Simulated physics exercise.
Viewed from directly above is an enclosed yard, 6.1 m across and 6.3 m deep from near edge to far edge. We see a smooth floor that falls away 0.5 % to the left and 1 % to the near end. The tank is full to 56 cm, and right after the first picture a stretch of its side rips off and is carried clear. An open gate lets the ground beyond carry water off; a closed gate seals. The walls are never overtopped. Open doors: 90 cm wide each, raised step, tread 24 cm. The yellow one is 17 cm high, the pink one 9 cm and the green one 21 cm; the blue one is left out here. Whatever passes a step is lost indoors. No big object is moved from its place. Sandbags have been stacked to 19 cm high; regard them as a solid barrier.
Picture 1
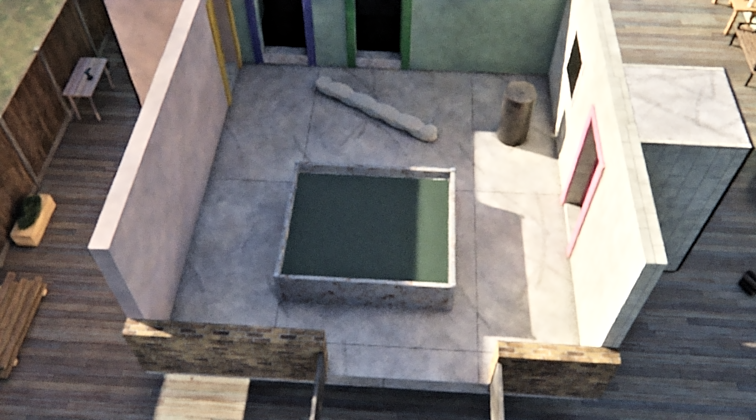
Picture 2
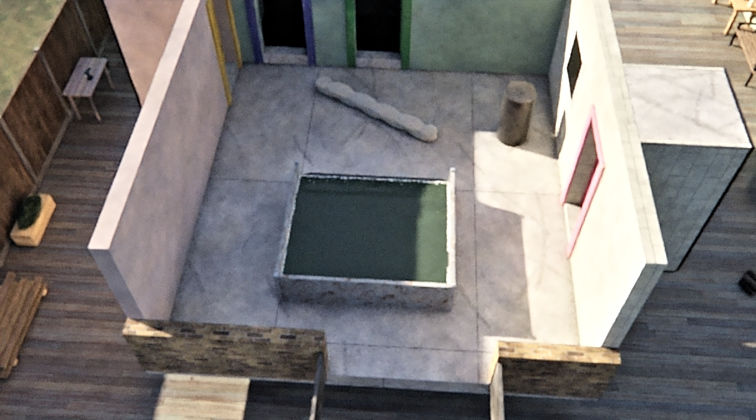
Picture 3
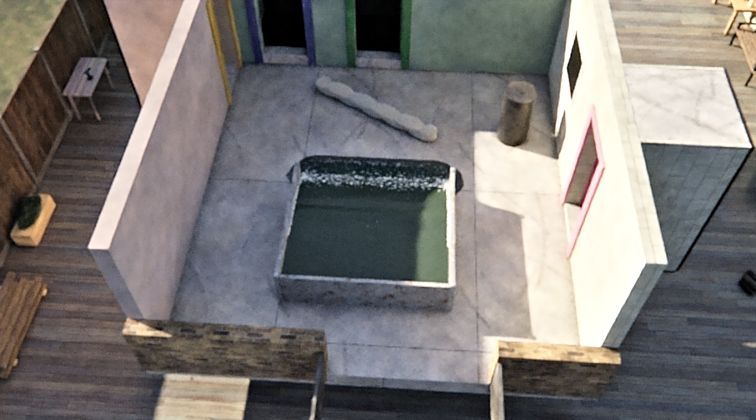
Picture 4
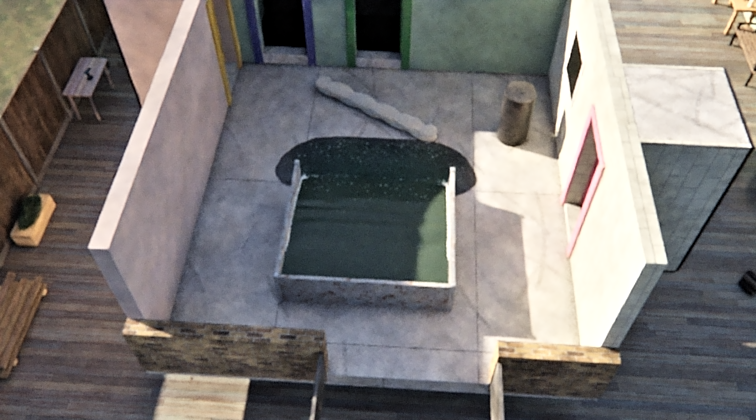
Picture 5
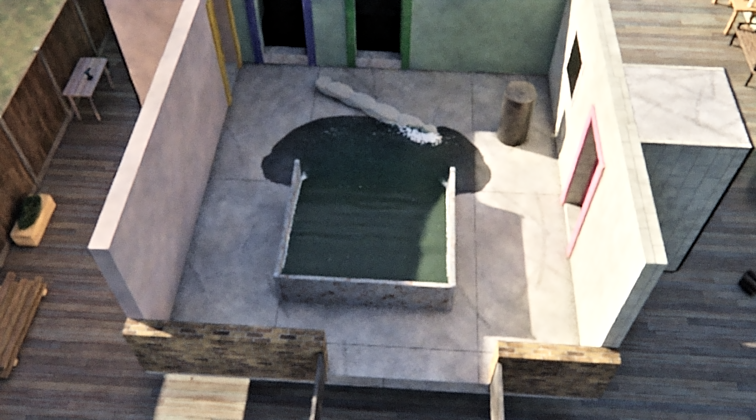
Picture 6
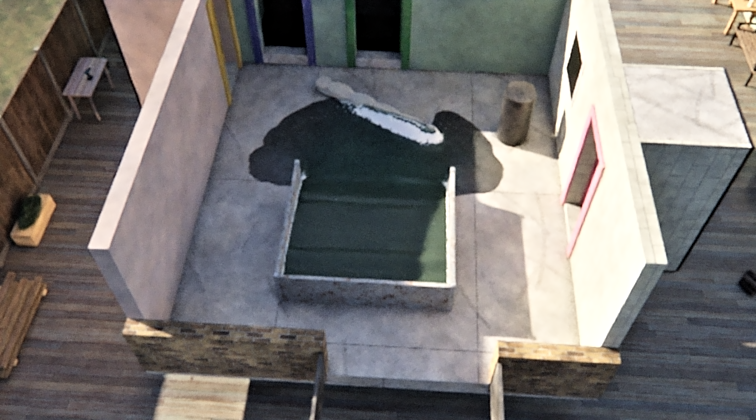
Walled yard with a tank of dark green water losing its far side, water pouring out, spreading across the floor and reaching sandbags.
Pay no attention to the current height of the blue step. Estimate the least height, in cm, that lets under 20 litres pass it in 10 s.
I would say 22 cm.
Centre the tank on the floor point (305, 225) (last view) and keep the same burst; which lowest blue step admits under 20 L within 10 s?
About 33 cm.
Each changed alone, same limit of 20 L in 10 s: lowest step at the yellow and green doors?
About 31 cm at yellow and about 9.5 cm at green.
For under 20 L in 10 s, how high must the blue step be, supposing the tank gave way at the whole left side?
I'd say close to 19 cm.
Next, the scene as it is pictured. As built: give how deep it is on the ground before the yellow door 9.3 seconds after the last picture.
You'd measure close to 4.5 cm there.
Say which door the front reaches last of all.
Pink.
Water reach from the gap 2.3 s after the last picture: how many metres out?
Roughly 4.2 m from the gap.
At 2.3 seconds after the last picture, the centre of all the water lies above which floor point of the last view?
I'd put it close to (362, 149).
Then, 0.7 s after the last picture water covers 40 % of the floor, deepest (36 cm) near (371, 119); 7 cm at the blue door, 0 litres in over its 23 cm step.
Then, 2.3 s after the last picture water covers 50 % of the floor, deepest (34 cm) near (233, 92); 25 cm at the blue door, 4 litres in over its 23 cm step.
Then, 9.3 s after the last picture water covers 95 % of the floor, deepest (16 cm) near (549, 371); 5 cm at the blue door, 14 litres in over its 23 cm step.
At the blue door as built, the water peaked near 25 cm, 2.3 s after the last picture.
With a step of 17.5 cm, 48 litres would have come in within the 10 s; with 24 cm, 11 litres. So under 20 litres takes about 22 cm.
